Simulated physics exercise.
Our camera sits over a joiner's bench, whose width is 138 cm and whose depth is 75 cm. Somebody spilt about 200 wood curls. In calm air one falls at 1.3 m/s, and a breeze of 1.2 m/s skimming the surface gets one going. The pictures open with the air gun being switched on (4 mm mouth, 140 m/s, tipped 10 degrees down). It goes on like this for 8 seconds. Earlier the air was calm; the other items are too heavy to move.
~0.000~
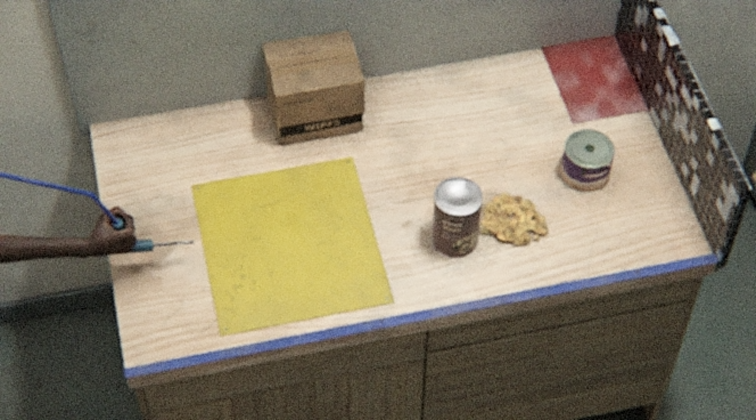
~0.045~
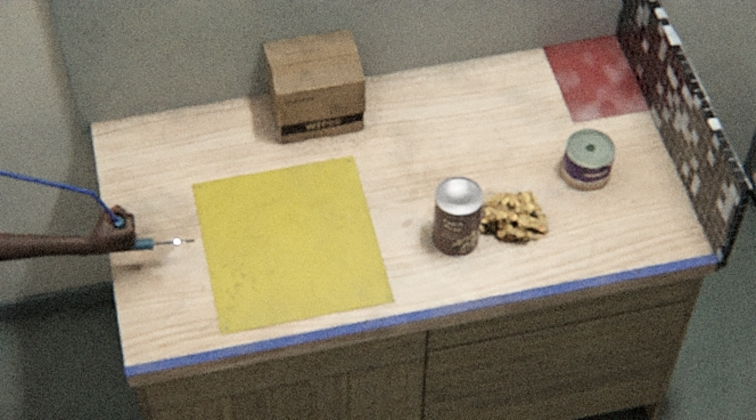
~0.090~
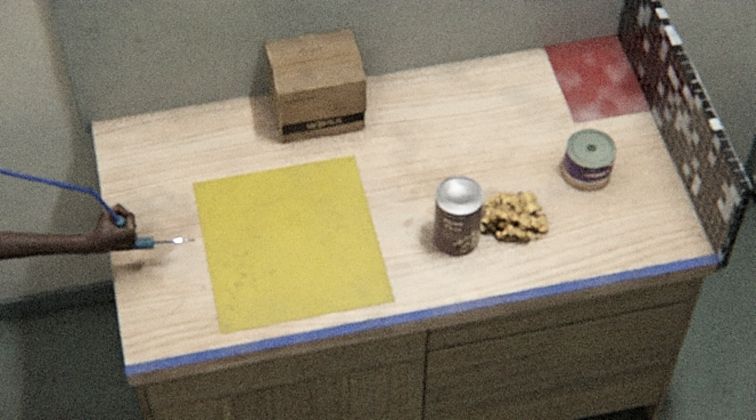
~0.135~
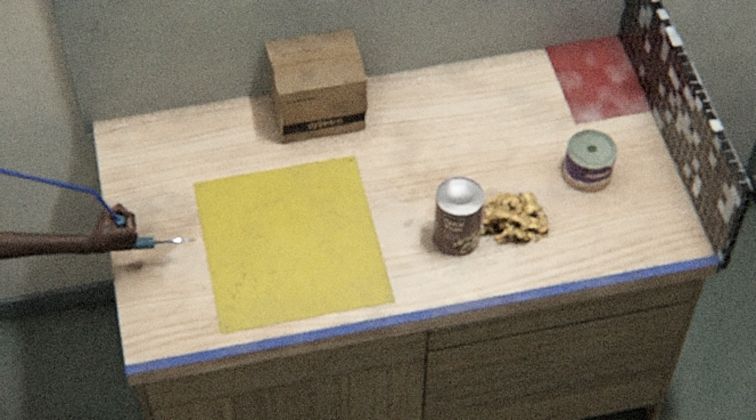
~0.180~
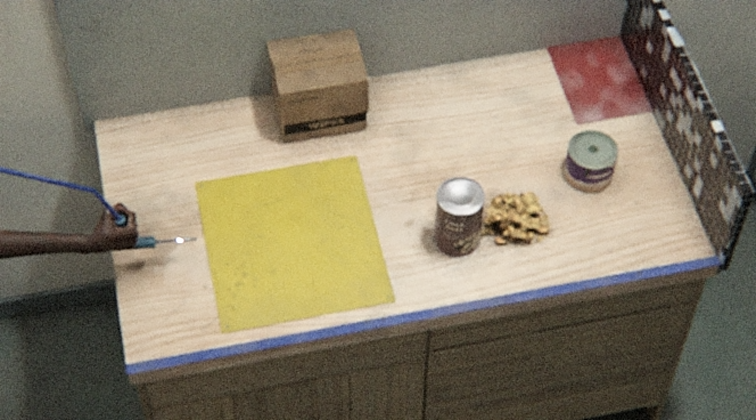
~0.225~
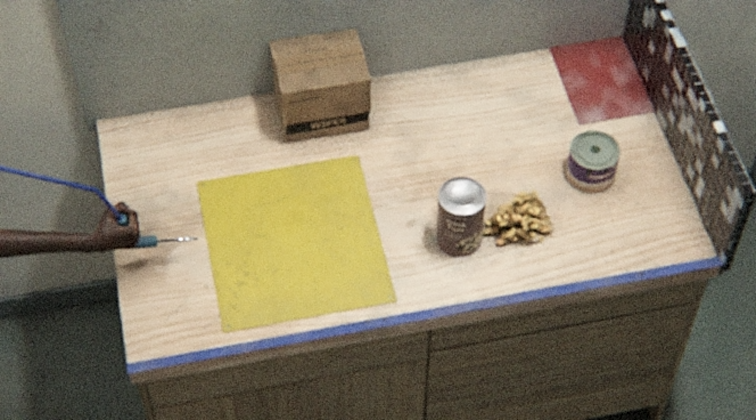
A hand holding a blue-hosed air gun at the left of a wooden bench while curls beside a tin barely shift.
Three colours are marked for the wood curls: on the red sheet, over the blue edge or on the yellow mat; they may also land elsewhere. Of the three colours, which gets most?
It is blue that takes the most.
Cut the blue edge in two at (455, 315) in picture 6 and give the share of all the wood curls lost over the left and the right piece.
About 0 per cent left, about 80 per cent right.
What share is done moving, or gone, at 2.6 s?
The share is roughly 70 %.
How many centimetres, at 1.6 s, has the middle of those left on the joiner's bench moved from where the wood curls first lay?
Centre offset: Approx. 25 cm.
After 1.6 s the count stands so, 54 % are over the blue edge, 0 % on the red sheet and 0 % on the yellow mat; the middle of those still in play is near (668, 204).
After 2.6 s the count stands so, 66 % are over the blue edge, 0 % on the red sheet and 0 % on the yellow mat; the middle of those still in play is near (693, 202).
After 4.4 s the count stands so, 75 % are over the blue edge, 2 % on the red sheet and 0 % on the yellow mat; the middle of those still in play is near (689, 191).
After 8.0 s, at the end, 76 % are over the blue edge, 2 % on the red sheet and 0 % on the yellow mat; the middle of those still in play is near (688, 187).
